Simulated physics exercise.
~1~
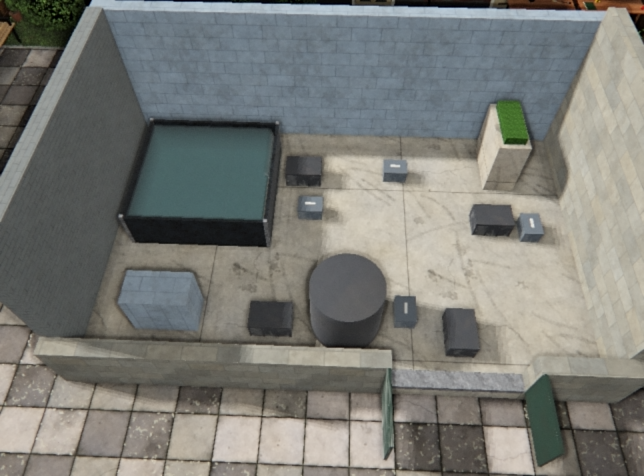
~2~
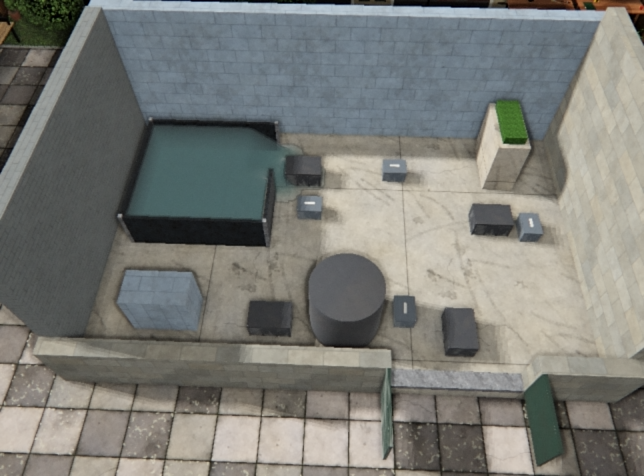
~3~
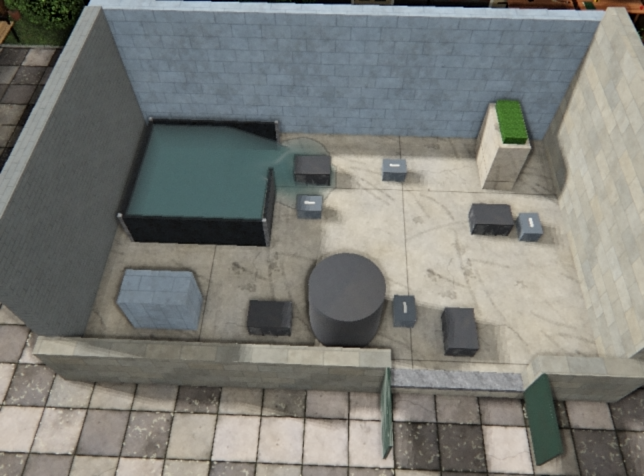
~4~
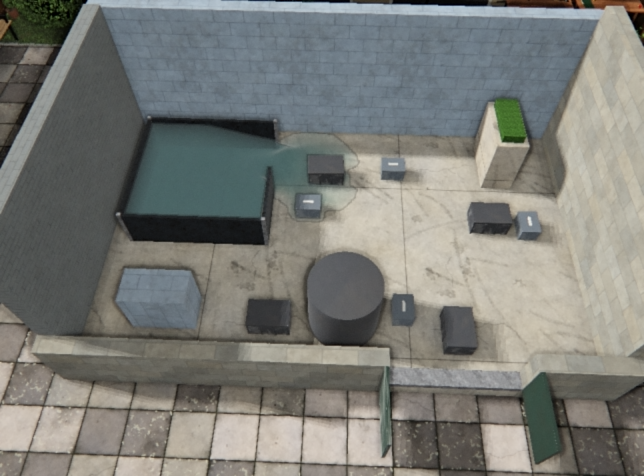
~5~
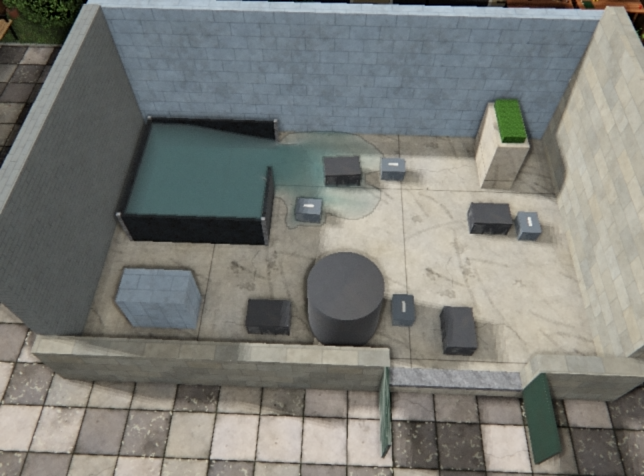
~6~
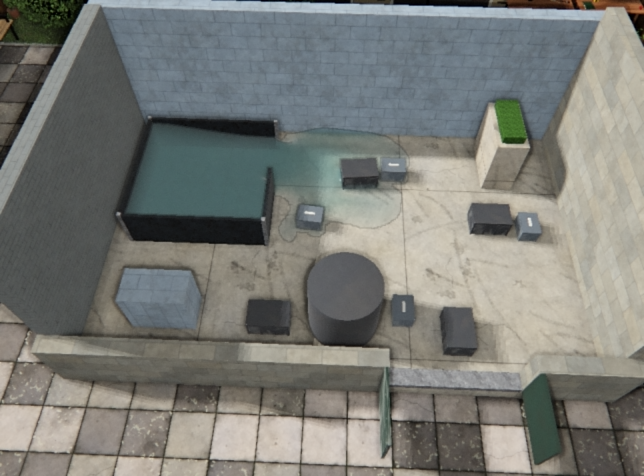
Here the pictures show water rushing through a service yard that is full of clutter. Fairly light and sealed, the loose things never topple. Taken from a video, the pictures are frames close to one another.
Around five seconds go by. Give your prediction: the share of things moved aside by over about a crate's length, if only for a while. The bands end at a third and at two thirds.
It stays in the middle third.
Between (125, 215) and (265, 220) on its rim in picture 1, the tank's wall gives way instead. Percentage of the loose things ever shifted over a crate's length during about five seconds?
Roughly 40 %.
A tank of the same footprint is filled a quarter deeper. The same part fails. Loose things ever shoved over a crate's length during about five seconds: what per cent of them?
80 % or so.
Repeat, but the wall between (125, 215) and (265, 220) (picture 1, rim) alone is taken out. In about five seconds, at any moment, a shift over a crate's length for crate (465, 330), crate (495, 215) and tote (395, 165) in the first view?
Well, in order they come out as beyond that mark, under that mark and beyond that mark.
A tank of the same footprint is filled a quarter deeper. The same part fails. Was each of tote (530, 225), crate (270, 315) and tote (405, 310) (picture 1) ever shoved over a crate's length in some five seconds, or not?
Taking them as listed, the first reached the mark, the second stopped before it and the third stopped before it.
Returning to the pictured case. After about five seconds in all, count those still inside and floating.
Well, I'd say 3.
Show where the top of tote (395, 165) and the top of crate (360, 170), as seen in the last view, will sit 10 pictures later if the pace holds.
Approximately (480, 183), and approximately (460, 201).
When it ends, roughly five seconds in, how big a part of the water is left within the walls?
96 %.
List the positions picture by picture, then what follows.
A crate at (304, 165) rests on the ground; a tote at (310, 204), on the bottom; 0 of 8 have shifted, in the first frame.
A crate at (303, 165) rests on the ground; a tote at (310, 203) rests on the ground; 0 of 8 have shifted, in the second frame.
A crate at (313, 165), on the bottom, close to its start; a tote at (310, 203) rests on the ground; 1 of 8 have shifted, in the third frame.
A crate at (326, 164), on the bottom, a stride from its start; a tote at (308, 202) rests on the ground; 1 of 8 have shifted, in the fourth frame.
A crate at (342, 166), on the bottom, a stride from its start; a tote at (309, 206) rests on the ground, close to its start; 2 of 8 have shifted, in the fifth frame.
A crate at (360, 168) rests on the ground, a stride from its start; a tote at (310, 213) rests on the ground, close to its start; 2 of 8 have shifted, in the sixth frame.
A moment on, 2 of 8 are well off their spots; 0 afloat.
Next, 2 of 8 are well off their spots; 2 afloat.
Later, 4 of 8 are well off their spots; 2 afloat.
In the end, 4 of 8 are well off their spots, and 4 have been at some point; 3 afloat.
